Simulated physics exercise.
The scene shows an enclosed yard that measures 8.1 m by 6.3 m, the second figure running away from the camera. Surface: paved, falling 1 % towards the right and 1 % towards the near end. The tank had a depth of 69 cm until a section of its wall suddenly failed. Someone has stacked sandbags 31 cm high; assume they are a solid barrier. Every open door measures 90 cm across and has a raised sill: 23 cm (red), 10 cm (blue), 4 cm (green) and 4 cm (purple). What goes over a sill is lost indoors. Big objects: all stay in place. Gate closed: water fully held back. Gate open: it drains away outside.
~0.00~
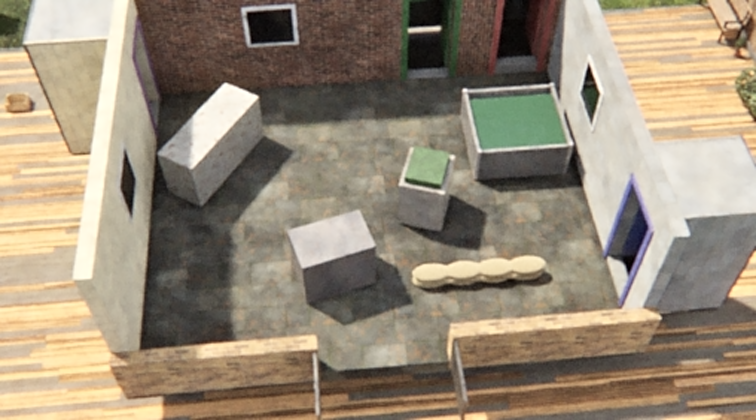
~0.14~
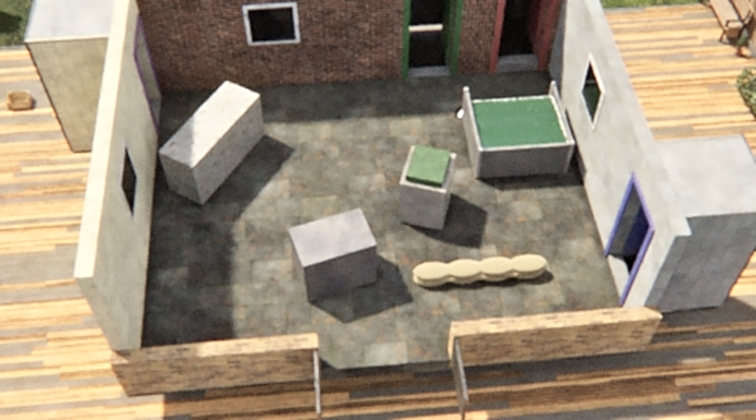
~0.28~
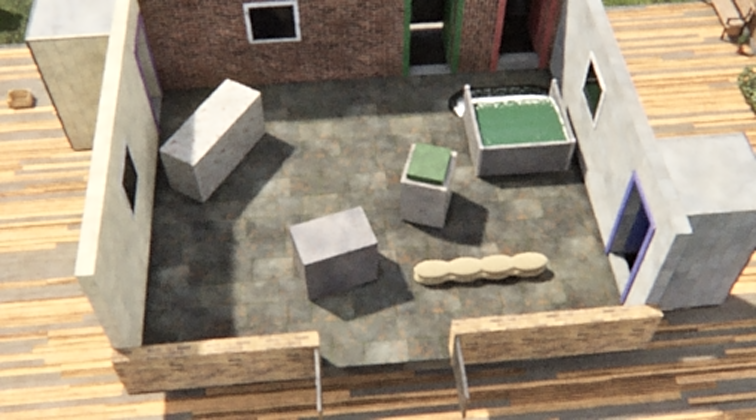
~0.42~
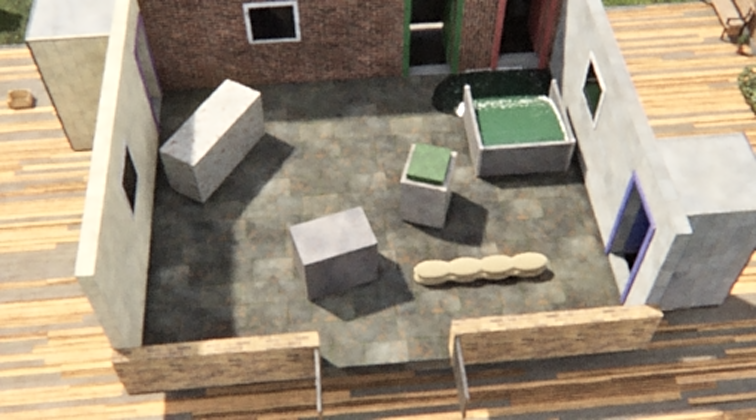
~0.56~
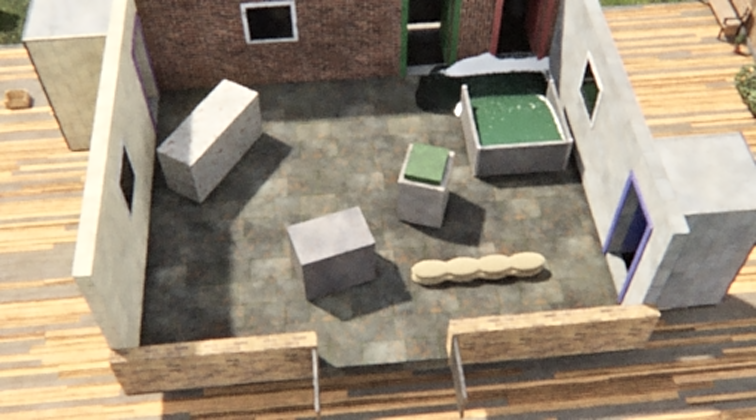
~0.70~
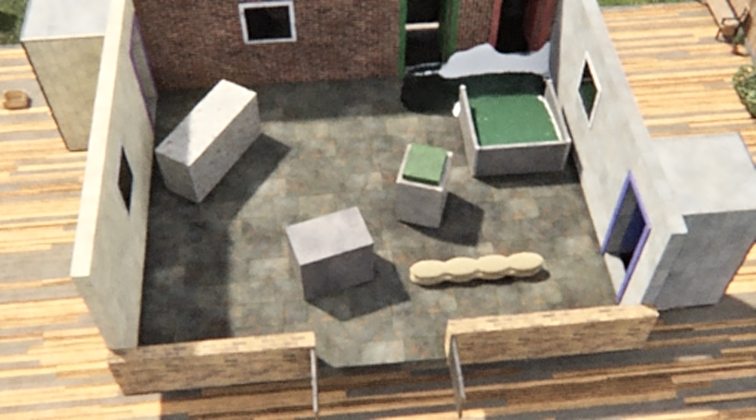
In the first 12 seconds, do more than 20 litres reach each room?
In order: At the red door I expect the water to rise above the limit; at the blue door I expect the water to hold within the limit; at the green door I expect the water to rise above the limit; at the purple door I expect the water to rise above the limit.
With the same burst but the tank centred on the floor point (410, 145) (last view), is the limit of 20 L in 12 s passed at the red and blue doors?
Well, red ends up inside the mark and blue ends up inside the mark.
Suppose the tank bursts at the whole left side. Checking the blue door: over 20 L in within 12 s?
Then blue does not exceed it.
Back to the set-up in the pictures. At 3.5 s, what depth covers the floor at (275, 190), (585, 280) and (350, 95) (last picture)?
Spot one 1 cm, spot two 2 cm, spot three 5 cm.
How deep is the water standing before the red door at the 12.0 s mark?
Around 7.0 cm deep.
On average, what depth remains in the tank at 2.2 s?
The mean depth is some 17 cm.
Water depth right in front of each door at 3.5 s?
Measured in centimetres, the red door gives 14, the blue door 2, the green door 9 and the purple door 0.
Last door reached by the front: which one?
It's the purple door.
After 1.4 s water covers 10 % of the floor and is deepest (46 cm) near (511, 87); red door 46 cm at the sill, 80 L in, blue door not reached, green door 18 cm at the sill, 41 L in, purple door not reached.
After 2.2 s water covers 15 % of the floor and is deepest (32 cm) near (542, 73); red door 31 cm at the sill, 155 L in, blue door not reached, green door 14 cm at the sill, 92 L in, purple door not reached.
After 3.5 s water covers 40 % of the floor and is deepest (16 cm) near (472, 109); red door 14 cm at the sill, 167 L in, blue door 2 cm at the sill, 0 L in, green door 9 cm at the sill, 128 L in, purple door not reached.
After 7.0 s water covers 65 % of the floor and is deepest (14 cm) near (551, 104); red door 11 cm at the sill, 168 L in, blue door 3 cm at the sill, 0 L in, green door 7 cm at the sill, 157 L in, purple door 6 cm at the sill, 38 L in.
After 12.0 s water covers 80 % of the floor and is deepest (9 cm) near (542, 73); red door 7 cm at the sill, 168 L in, blue door 4 cm at the sill, 0 L in, green door 4 cm at the sill, 164 L in, purple door 3 cm at the sill, 41 L in.
